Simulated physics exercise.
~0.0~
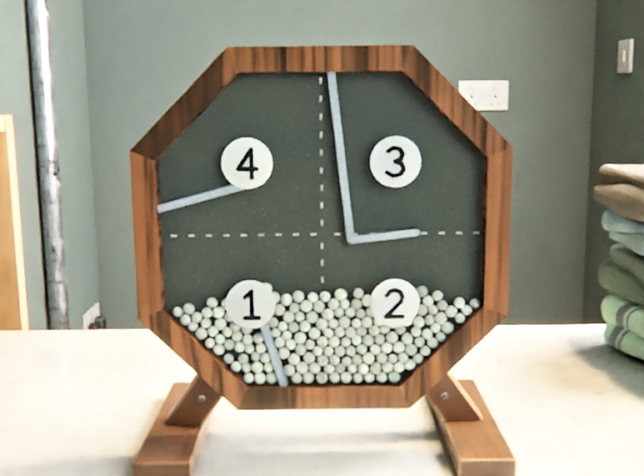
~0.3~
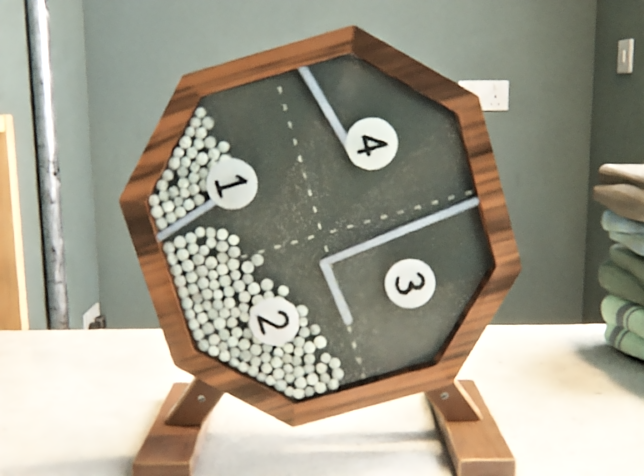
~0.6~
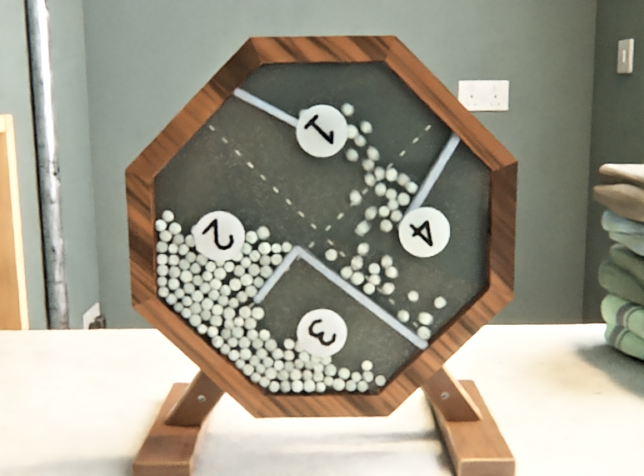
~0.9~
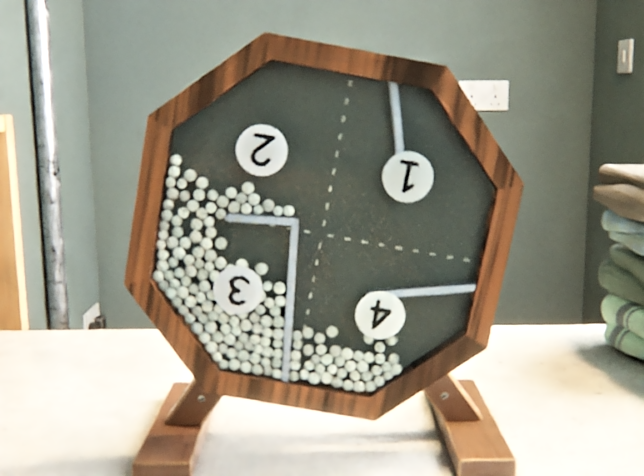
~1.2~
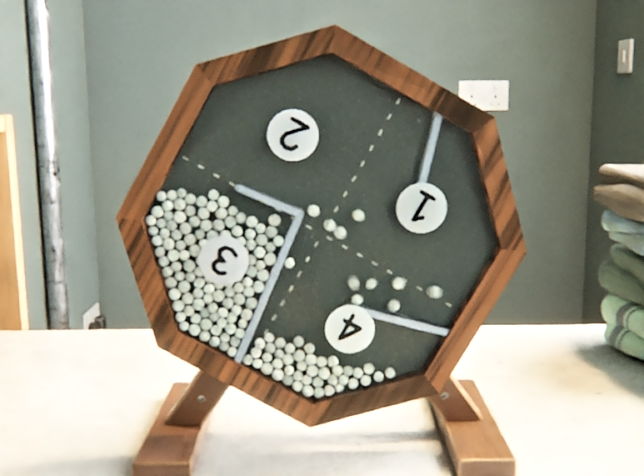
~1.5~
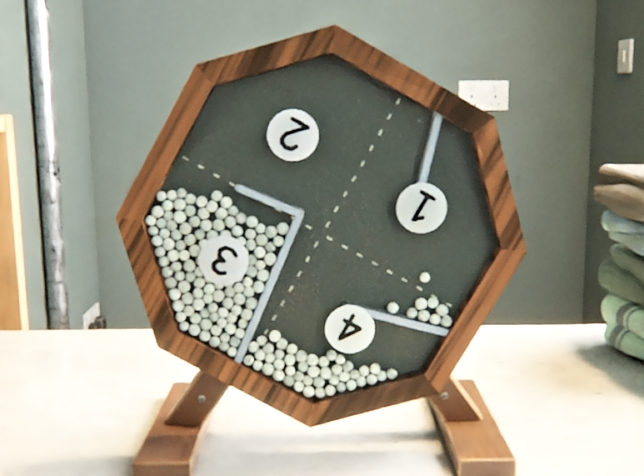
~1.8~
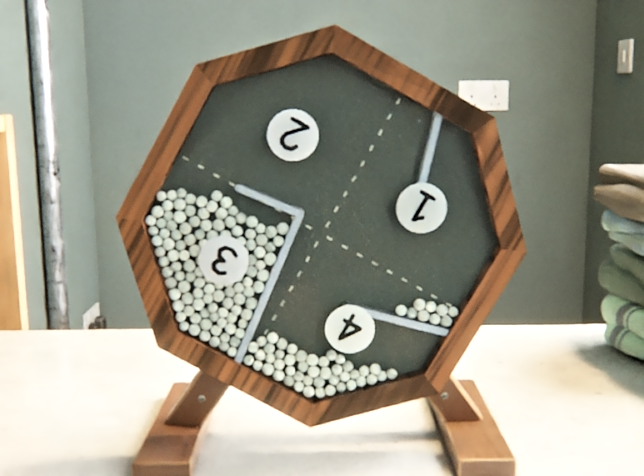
The clip shows an upright octagonal wooden box of small white balls turning clockwise on a tabletop, the balls tumbling past its inner strips between numbered quarters. It stops nearly upside down, and the balls settle, most in quarter three at lower left, the rest in quarter four.
